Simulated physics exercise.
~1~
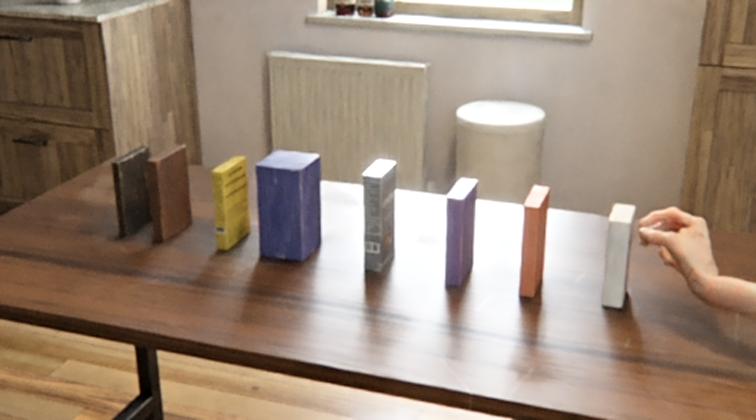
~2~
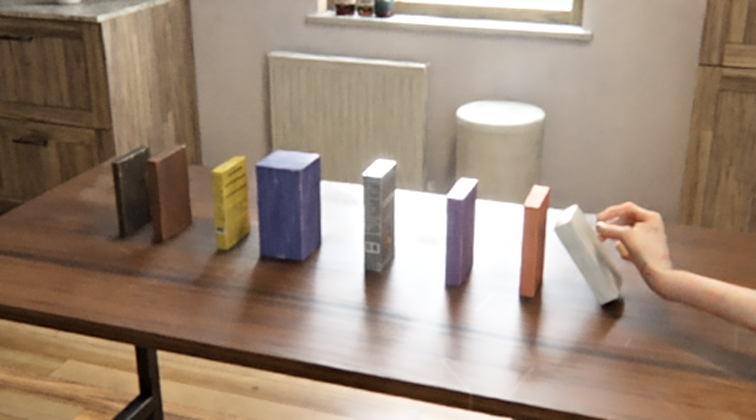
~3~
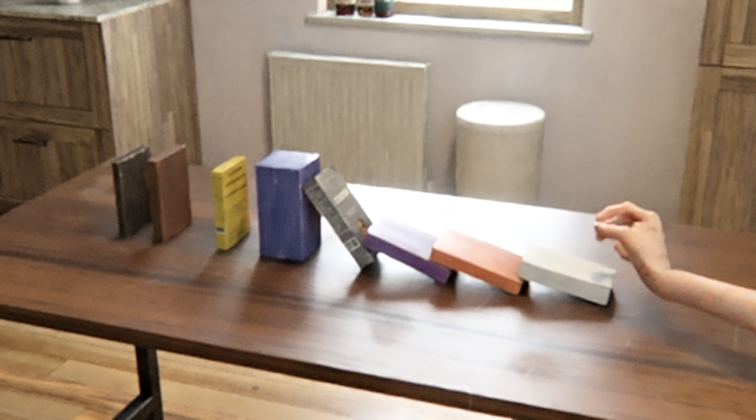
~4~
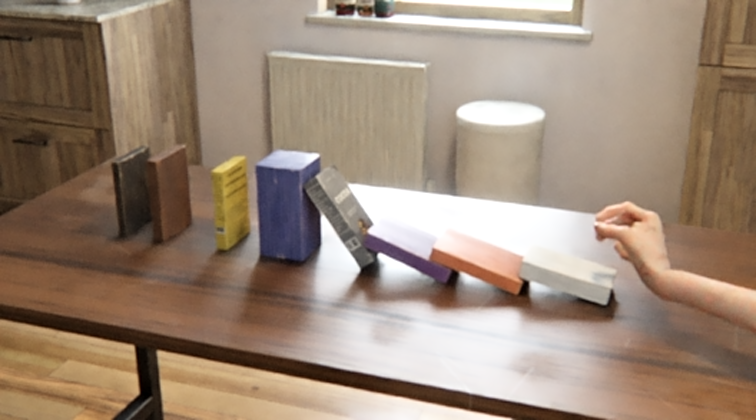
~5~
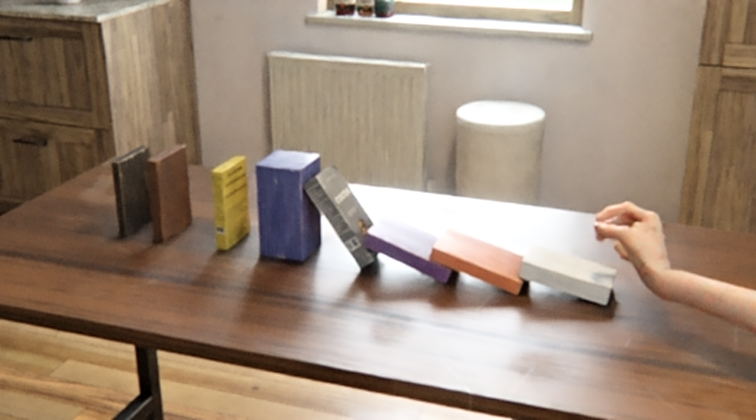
Hand tipping a white block leftward, toppling orange and purple boards and leaving a grey packet leaning against an upright blue block.
